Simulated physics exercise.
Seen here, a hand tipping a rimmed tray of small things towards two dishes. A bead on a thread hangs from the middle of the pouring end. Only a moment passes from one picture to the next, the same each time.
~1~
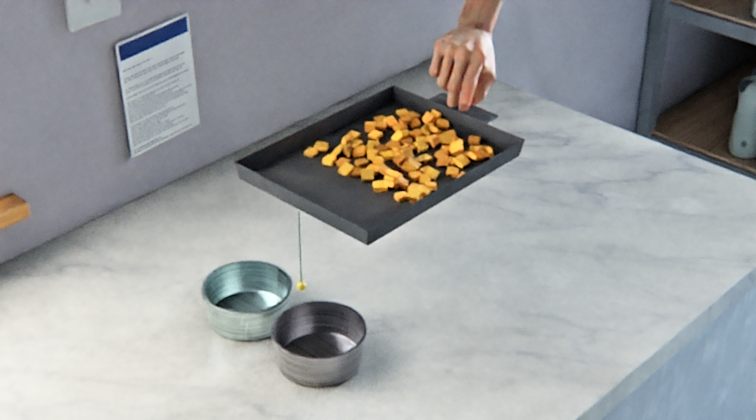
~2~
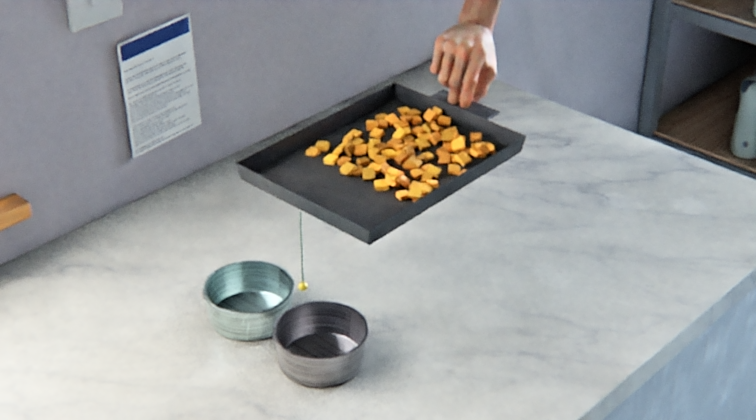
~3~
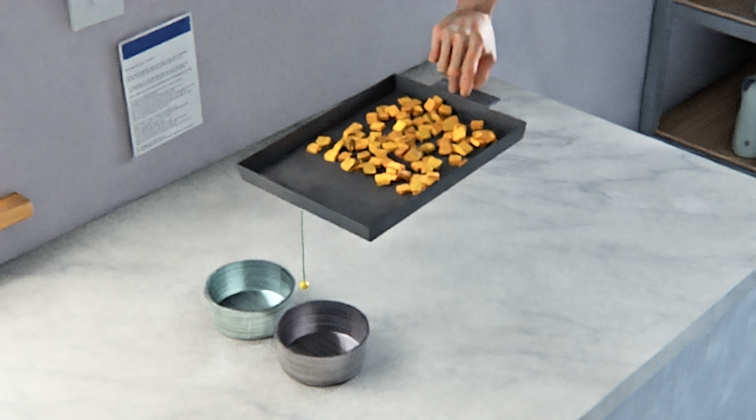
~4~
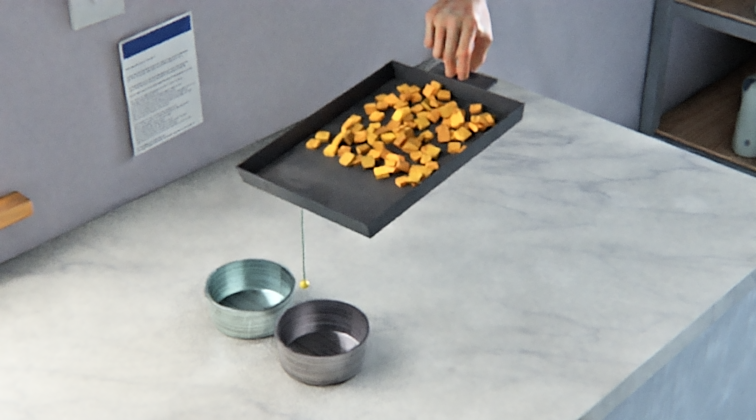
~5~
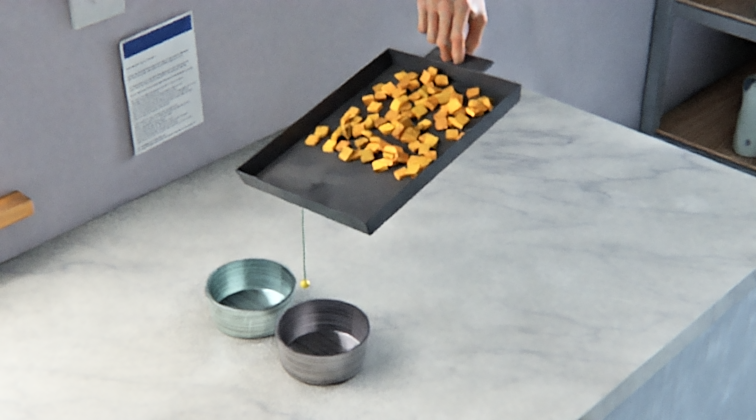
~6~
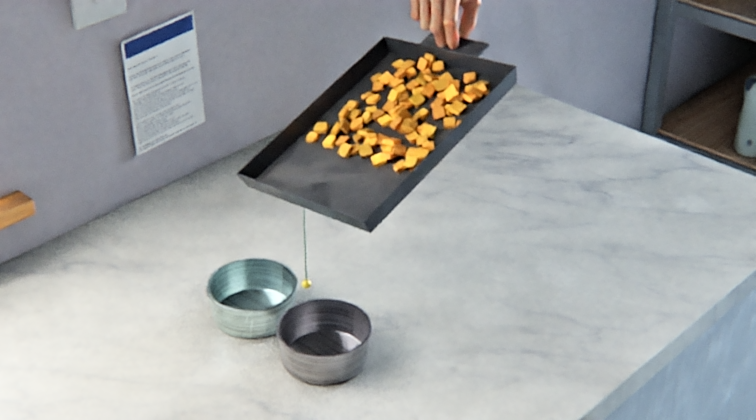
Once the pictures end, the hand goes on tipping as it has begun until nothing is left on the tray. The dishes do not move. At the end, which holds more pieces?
Fuller: The left-hand dish.
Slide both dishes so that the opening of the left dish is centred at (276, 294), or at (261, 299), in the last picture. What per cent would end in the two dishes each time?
In turn 40 and 40 in a hundred.
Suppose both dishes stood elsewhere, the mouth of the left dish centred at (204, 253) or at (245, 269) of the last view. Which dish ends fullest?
The first try: The right one. The second: The dish on the left.
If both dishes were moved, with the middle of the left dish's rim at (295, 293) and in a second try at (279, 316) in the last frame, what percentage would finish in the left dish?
The first gives 20 %, the second 10 %.
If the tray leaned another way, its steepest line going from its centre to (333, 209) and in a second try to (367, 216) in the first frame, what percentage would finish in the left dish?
Roughly 0 per cent, and 0 per cent.
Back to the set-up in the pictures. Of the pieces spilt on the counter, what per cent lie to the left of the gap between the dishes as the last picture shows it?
About 100 per cent.
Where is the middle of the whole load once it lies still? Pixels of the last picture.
At about (248, 300).
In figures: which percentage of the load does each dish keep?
About: Left dish 70, right dish 0 per cent.
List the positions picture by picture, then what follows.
In the first frame, corners of the pouring end (239, 162) and (368, 228), level; middle of the load (411, 147), small crackers; left dish (215, 318); right dish (286, 363); bead on its thread (302, 286).
In the second frame, corners of the pouring end (240, 163) and (369, 228), level; middle of the load (412, 145).
In the third frame, corners of the pouring end (241, 164) and (369, 225), tipped barely, lowest at the left corner; middle of the load (413, 137).
In the fourth frame, corners of the pouring end (240, 166) and (367, 222), tipped a little, lowest at the left corner; middle of the load (412, 126).
In the fifth frame, corners of the pouring end (240, 169) and (365, 220), tipped clearly, lowest at the left corner; middle of the load (399, 119).
In the sixth frame, corners of the pouring end (241, 172) and (364, 218), tipped clearly, lowest at the left corner; middle of the load (397, 110); left dish (220, 315); right dish (291, 361).
Just after the last frame, tray tipped steeply; almost all on the tray; about a tenth in the air.
A moment on, tray tipped past a quarter turn; roughly half on the tray; roughly a quarter in the left dish; about a tenth outside both; about a tenth in the air.
Further on, tray tipped past a quarter turn; the larger part in the left dish; roughly a quarter outside both.
When it is over, tray tipped past a quarter turn; not one in the right dish; the larger part in the left dish; roughly a quarter outside both.
